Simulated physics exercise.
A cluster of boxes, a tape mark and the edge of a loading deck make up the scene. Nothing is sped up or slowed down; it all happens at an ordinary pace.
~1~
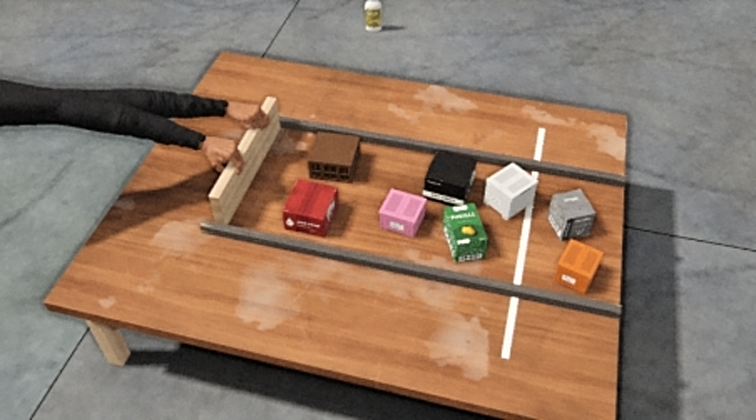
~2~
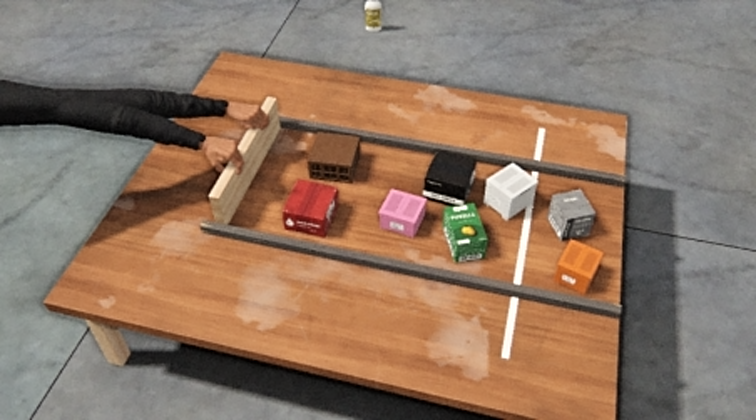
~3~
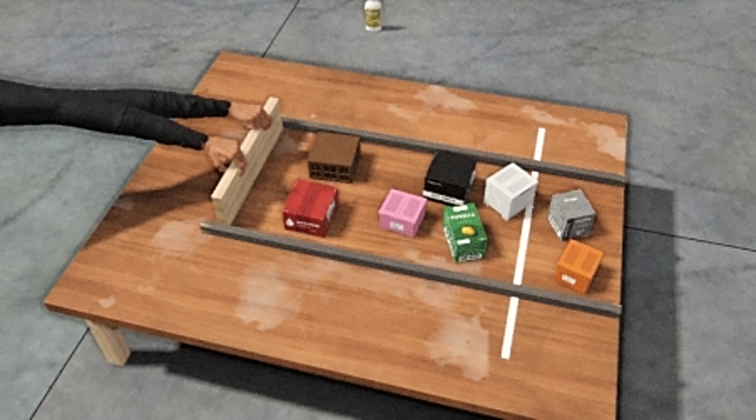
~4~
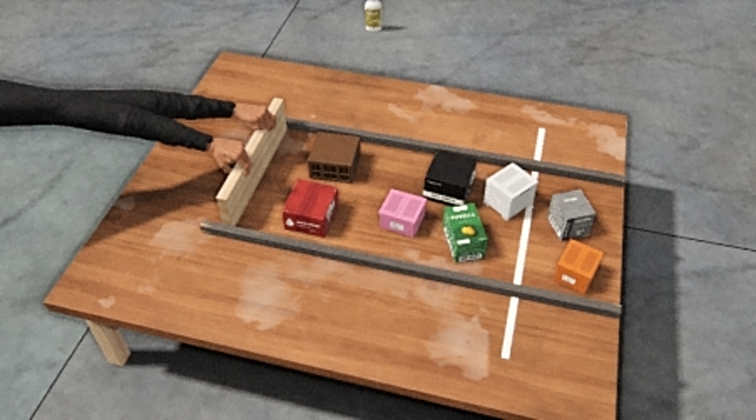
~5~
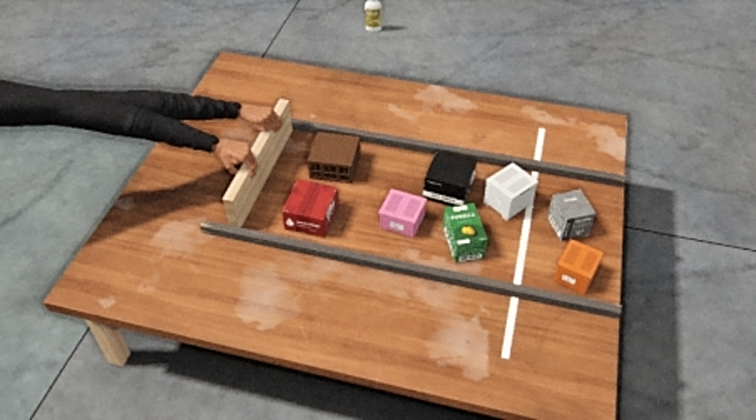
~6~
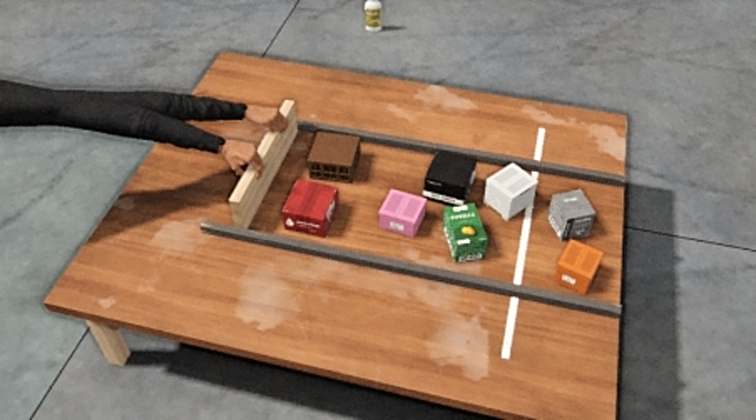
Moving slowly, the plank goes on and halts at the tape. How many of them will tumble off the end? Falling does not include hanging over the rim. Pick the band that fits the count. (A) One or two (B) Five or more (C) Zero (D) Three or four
Option D: Three or four.
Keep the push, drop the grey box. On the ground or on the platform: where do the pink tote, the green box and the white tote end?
Result - pink tote: Remains in place; green box: Remains in place; white tote: Drops.
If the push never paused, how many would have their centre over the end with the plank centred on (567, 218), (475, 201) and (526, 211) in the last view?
6, 0 and 3.
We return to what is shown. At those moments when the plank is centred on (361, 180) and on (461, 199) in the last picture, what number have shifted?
Tally: 3; 8.
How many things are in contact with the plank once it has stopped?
2 touch it.
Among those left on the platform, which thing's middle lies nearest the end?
Green box, foremost.
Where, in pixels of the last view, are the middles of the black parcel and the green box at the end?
Going in order, first (601, 206) and next (615, 275).
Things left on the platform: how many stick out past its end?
Counting them gives 1.
Early on, none off yet; orange tote at rest near (578, 267); grey box at rest near (571, 215); white tote at rest near (510, 192).
Finally, the number that fall off is three or four; lost, white tote, grey box and orange tote.
